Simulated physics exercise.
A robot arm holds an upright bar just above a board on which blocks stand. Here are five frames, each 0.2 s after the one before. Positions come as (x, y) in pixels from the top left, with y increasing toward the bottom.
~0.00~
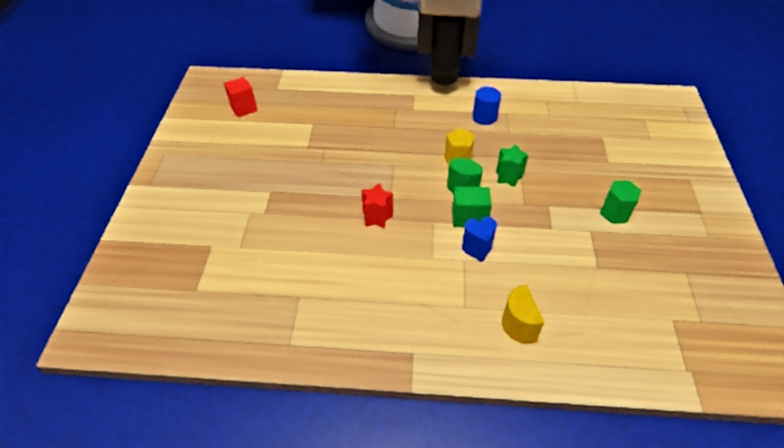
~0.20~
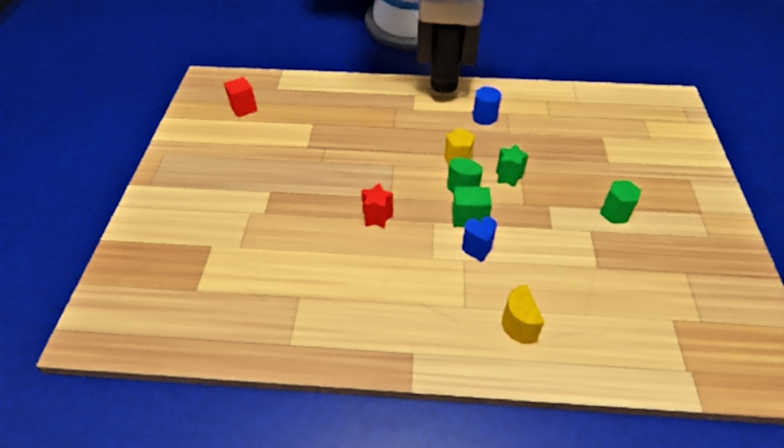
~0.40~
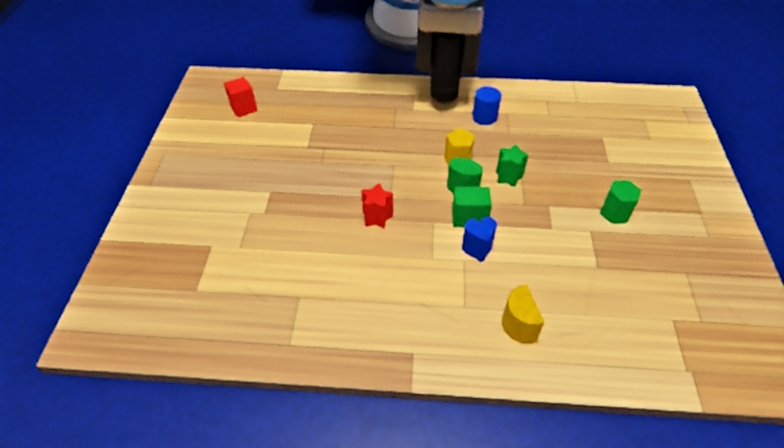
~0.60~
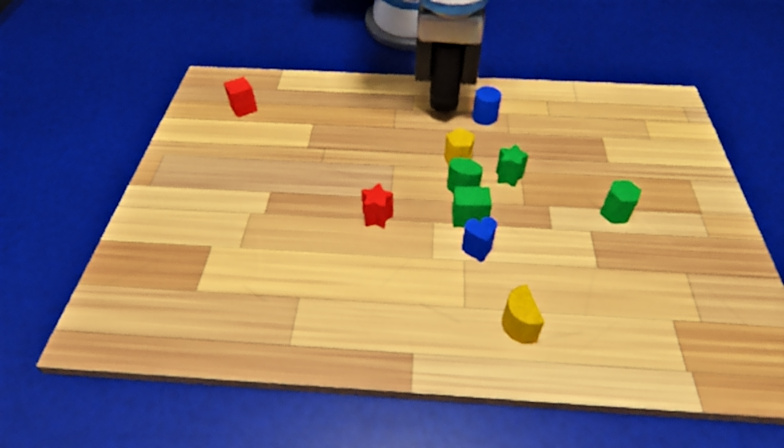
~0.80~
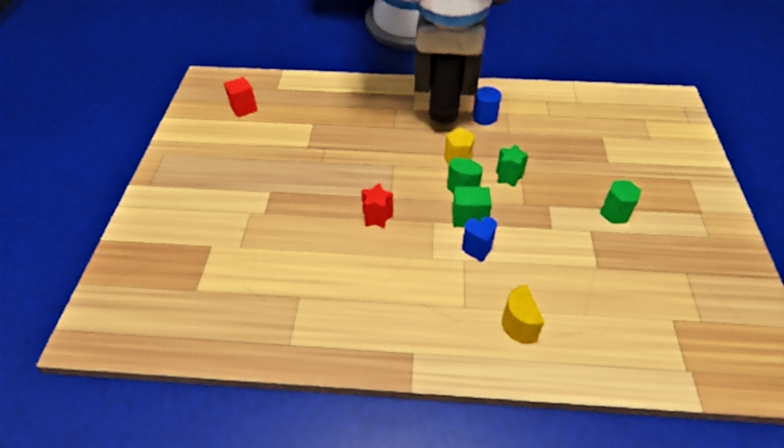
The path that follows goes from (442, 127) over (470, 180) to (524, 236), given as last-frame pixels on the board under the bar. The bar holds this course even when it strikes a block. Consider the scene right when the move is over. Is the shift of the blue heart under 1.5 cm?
No, that is not what happens.
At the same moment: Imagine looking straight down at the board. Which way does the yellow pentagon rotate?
Short answer: Clockwise.
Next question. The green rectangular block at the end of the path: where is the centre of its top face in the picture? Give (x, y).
Its top middle: (472, 228).
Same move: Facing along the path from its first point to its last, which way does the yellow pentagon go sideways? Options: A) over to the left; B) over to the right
The one that fits is B, over to the right.
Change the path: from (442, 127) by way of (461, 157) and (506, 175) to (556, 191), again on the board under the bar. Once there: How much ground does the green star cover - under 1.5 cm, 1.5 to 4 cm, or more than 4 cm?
Goes over 4 cm.
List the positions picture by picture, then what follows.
Bar tip at (444, 78); block tops, yellow pentagon at (461, 137); green oval block at (466, 166); green rectangular block at (473, 195); blue heart at (482, 227), in the first picture.
Bar at (444, 86); blocks unchanged, in the second picture.
Bar at (444, 95); blocks unchanged, in the third picture.
Bar at (444, 105); blocks unchanged, in the fourth picture.
Bar at (443, 116); yellow pentagon at (461, 137); green oval block at (466, 166); green rectangular block at (473, 195); blue heart at (482, 227), in the fifth picture.
The first path, step by step. One third of the way, bar at (460, 151); yellow pentagon at (468, 159), turned 20° clockwise; green oval block at (467, 177).
Two thirds of the way, bar at (487, 188); yellow pentagon at (489, 199), turned 55° clockwise; green oval block at (458, 200), turned 10° clockwise; green rectangular block at (471, 223); blue heart at (485, 242).
At the end, bar at (527, 225); yellow pentagon at (514, 236), turned 105° clockwise; green oval block at (458, 200), turned 10° clockwise; green rectangular block at (472, 228), turned 20° clockwise; blue heart at (486, 251), turned 15° clockwise.
